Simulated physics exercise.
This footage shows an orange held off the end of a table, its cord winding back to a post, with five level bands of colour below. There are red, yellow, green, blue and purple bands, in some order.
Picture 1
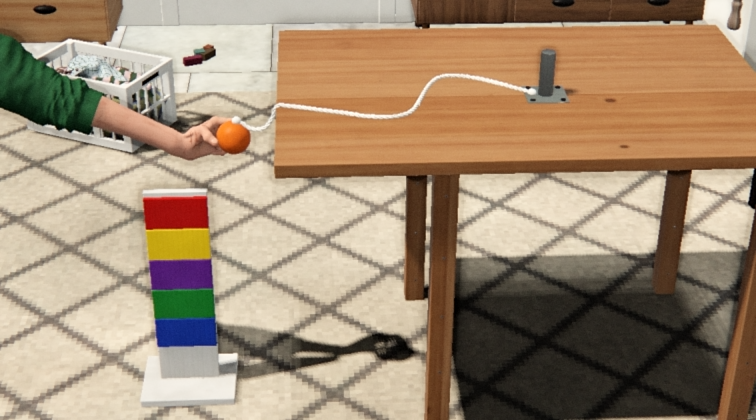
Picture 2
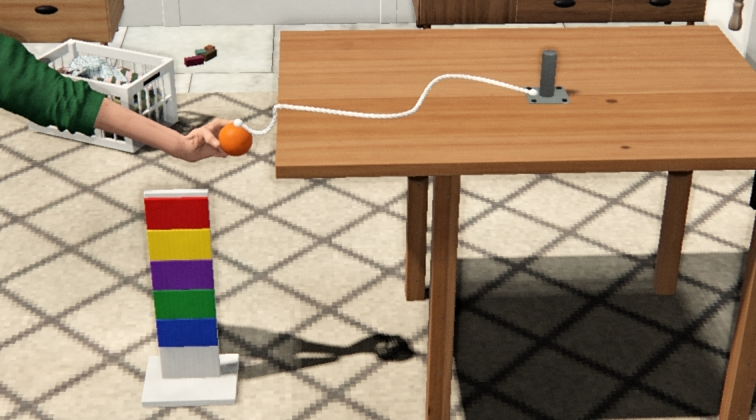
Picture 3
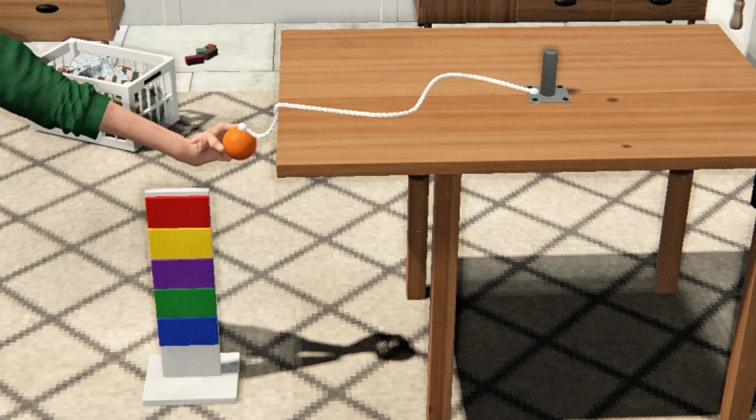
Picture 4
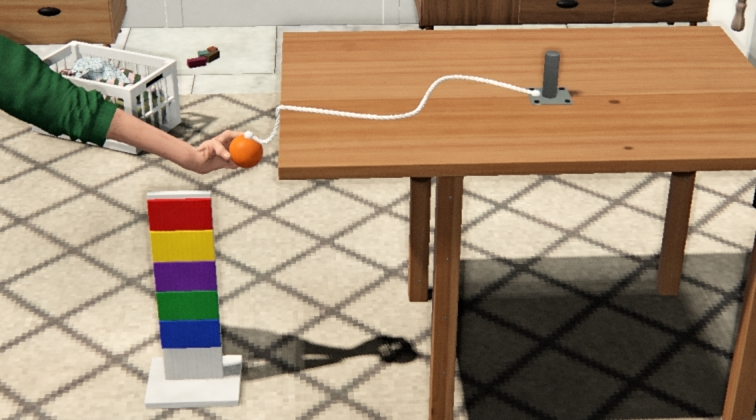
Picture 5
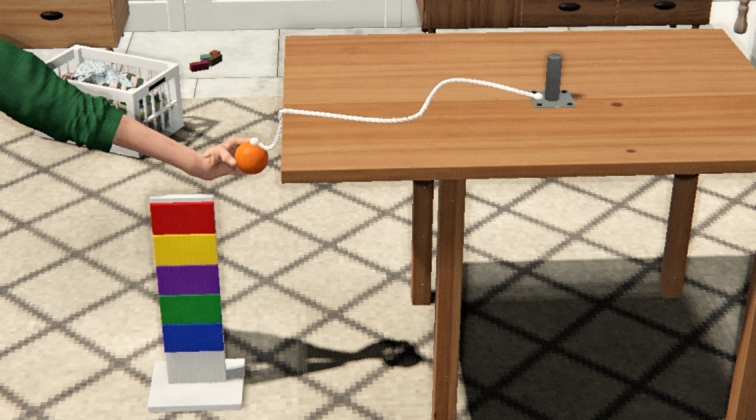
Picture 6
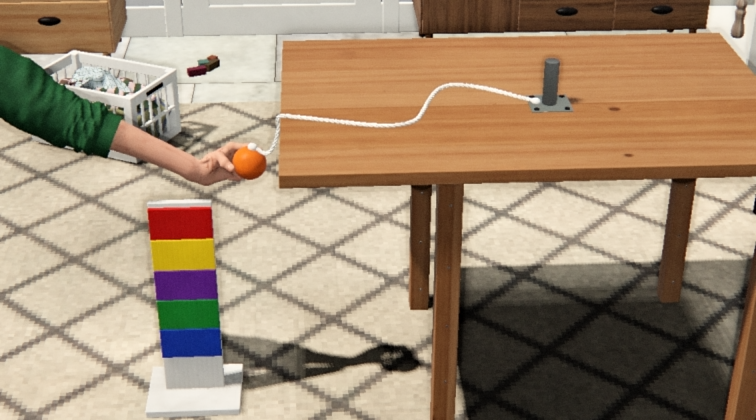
A hand in a green sleeve held an orange ball on a white cord and moved it slightly down and right beside a wooden table, while the striped colour stand stayed put below.
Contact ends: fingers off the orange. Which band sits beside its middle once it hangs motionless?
The yellow band.
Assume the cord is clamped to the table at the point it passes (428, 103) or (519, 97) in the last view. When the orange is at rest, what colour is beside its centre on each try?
Each in turn comes out as red, yellow.
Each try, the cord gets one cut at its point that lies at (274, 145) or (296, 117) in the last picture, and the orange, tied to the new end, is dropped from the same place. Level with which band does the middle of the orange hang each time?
Taking them in turn, you'd get red, then above them all.
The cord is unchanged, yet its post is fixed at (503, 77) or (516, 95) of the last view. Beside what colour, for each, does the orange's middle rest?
First try: Purple; second try: Purple.
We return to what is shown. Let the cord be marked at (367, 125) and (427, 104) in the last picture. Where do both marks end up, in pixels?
One ends up around (291, 102), the other around (384, 102).
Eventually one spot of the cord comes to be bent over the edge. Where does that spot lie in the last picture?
Look near (355, 124).
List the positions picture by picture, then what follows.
Orange (234, 138); red (176, 214); yellow (179, 245); purple (181, 275); green (184, 305); blue (186, 333), in the first frame.
Orange (236, 140); cord through (502, 85) (440, 79) (419, 104) (364, 116) (290, 108), in the second frame.
Orange (240, 143), in the third frame.
Orange (246, 152); cord through (505, 86) (443, 80) (422, 105) (367, 117) (292, 109), in the fourth frame.
Orange (252, 158), in the fifth frame.
Orange (249, 163); cord through (505, 94) (443, 87) (422, 113) (367, 125) (292, 117), in the sixth frame.
Early on, orange near (256, 250); level with yellow.
Midway, orange near (304, 236); level with yellow.
Near the end, orange near (278, 237); level with yellow.
Finally, orange near (283, 241); level with yellow. Its middle rests at the yellow band.
